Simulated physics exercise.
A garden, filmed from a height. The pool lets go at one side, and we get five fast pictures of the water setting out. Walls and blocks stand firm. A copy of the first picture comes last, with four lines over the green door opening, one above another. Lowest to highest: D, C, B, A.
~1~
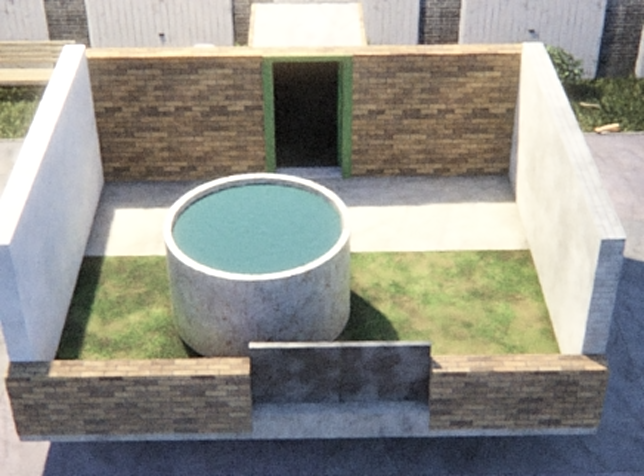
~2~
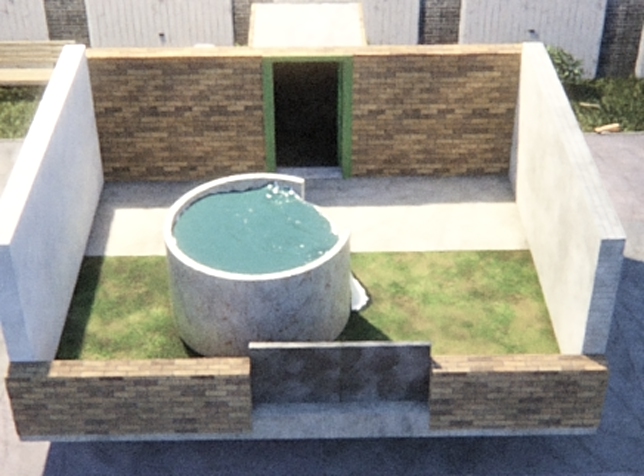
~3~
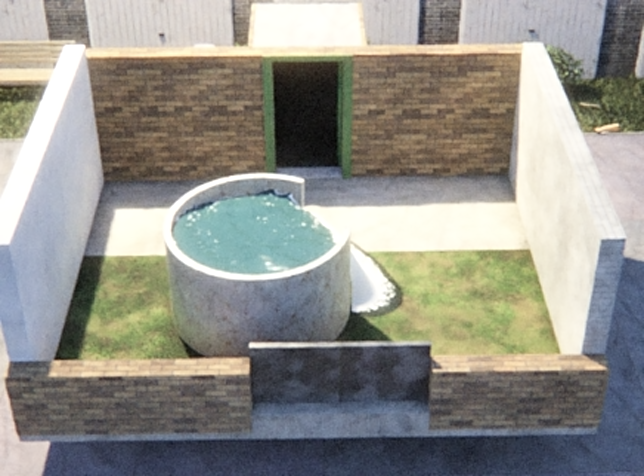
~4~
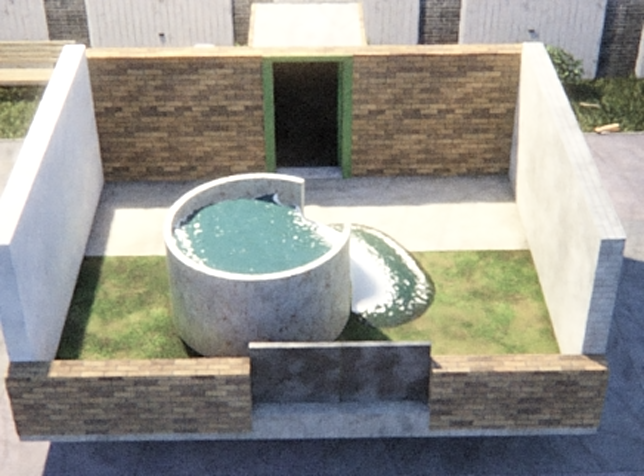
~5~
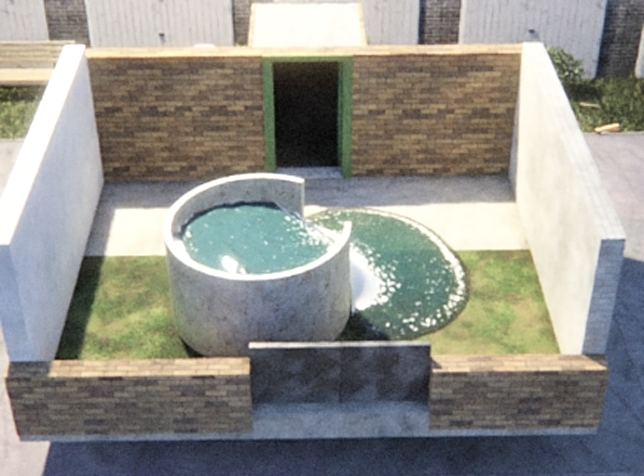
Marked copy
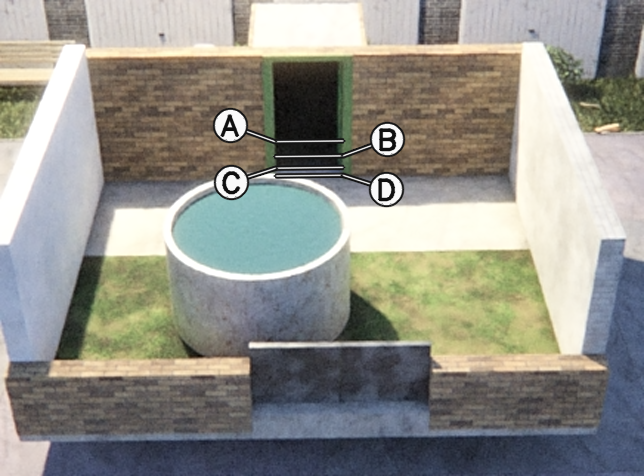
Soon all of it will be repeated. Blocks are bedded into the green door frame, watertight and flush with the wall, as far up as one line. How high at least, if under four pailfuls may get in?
Go for C.
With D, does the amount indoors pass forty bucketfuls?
No, it does not.
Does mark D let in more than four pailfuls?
Yes, that goes wrong.
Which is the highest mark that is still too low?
It is D.
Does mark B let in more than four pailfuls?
No, not at all.
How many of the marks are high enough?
Three of the four.
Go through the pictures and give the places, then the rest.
The first frame shows water in the pool at rest, its middle at (258, 229); foot of the green doorway at (309, 178); shut gate at (340, 353).
In the second frame, 2 % of the ground under water, visible out to (360, 307).
In the third frame, 5 % of the ground under water, visible out to (396, 300).
In the fourth frame, 10 % of the ground under water, visible out to (425, 282).
In the fifth frame, 18 % of the ground under water, visible out to (400, 217).
In white, A at (309, 141); B at (309, 156); C at (309, 167); D at (309, 175); from the bottom up D, C, B, A.
With A, nothing gets over.
With B, nothing gets over.
With C, a splash gets over, under a bucket.
With D, some 15 bucketfuls get in.
